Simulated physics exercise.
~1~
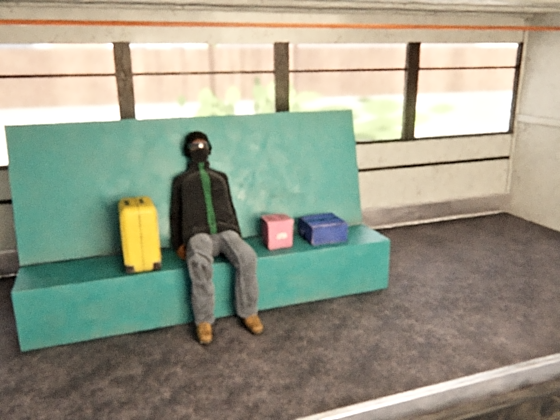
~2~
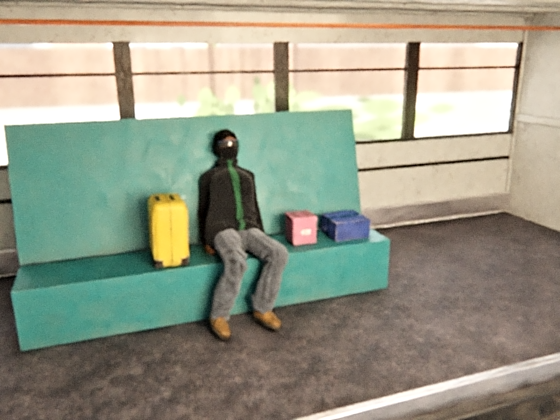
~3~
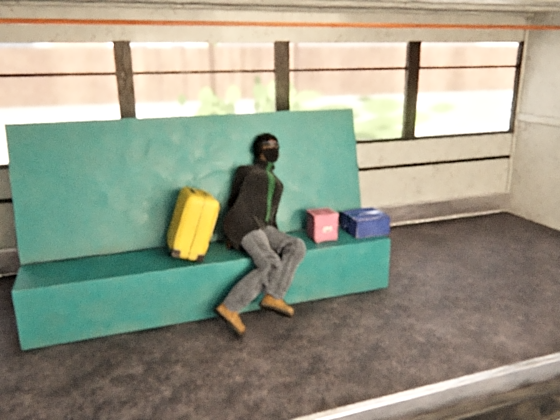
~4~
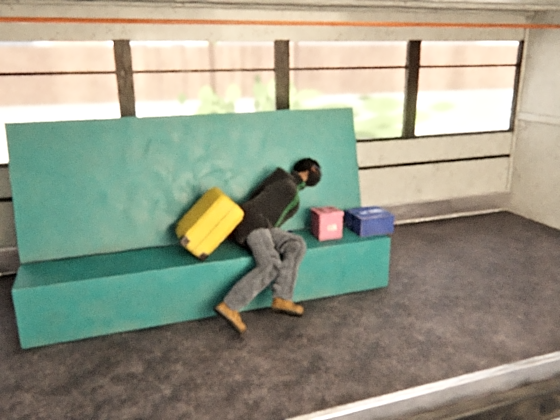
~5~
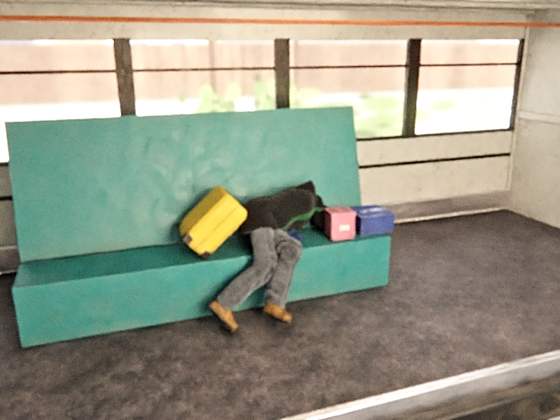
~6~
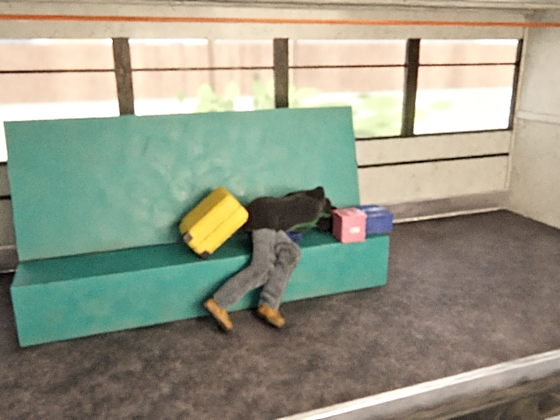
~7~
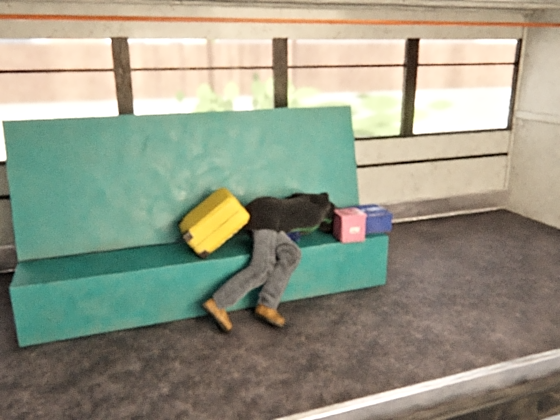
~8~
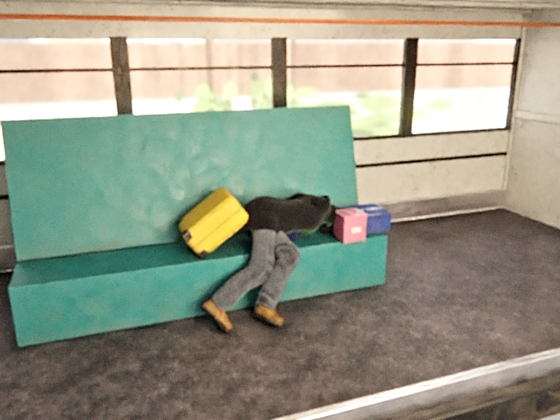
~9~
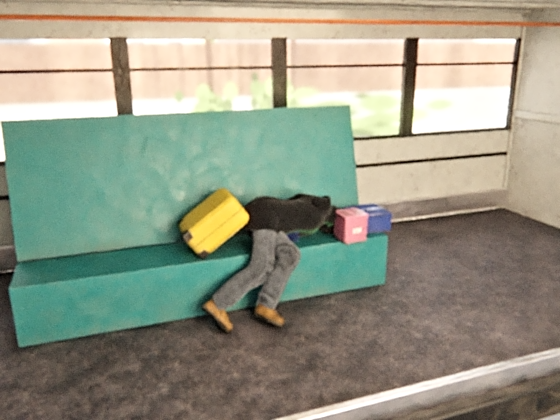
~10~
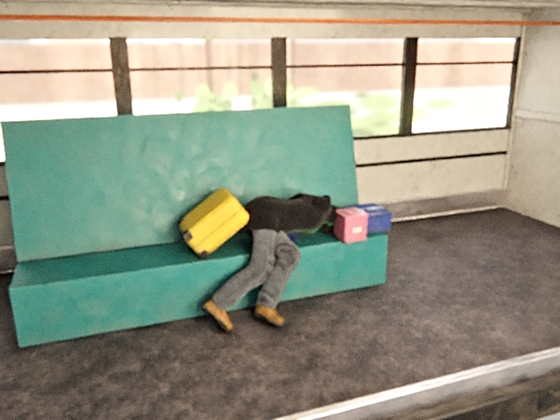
At first, a dark-clothed figure in grey trousers sits upright on a long teal bench beneath a row of windows, with a yellow case standing on the left and a pink box and a blue box on the right. The figure and all the luggage slide to the right along the seat. The case then tips against the figure, who leans right and folds sideways toward the pink box. The pink box shifts a little farther, up against the blue one. Finally, the figure lies slumped across the seat, hips still on it, and all the luggage stays on the bench.
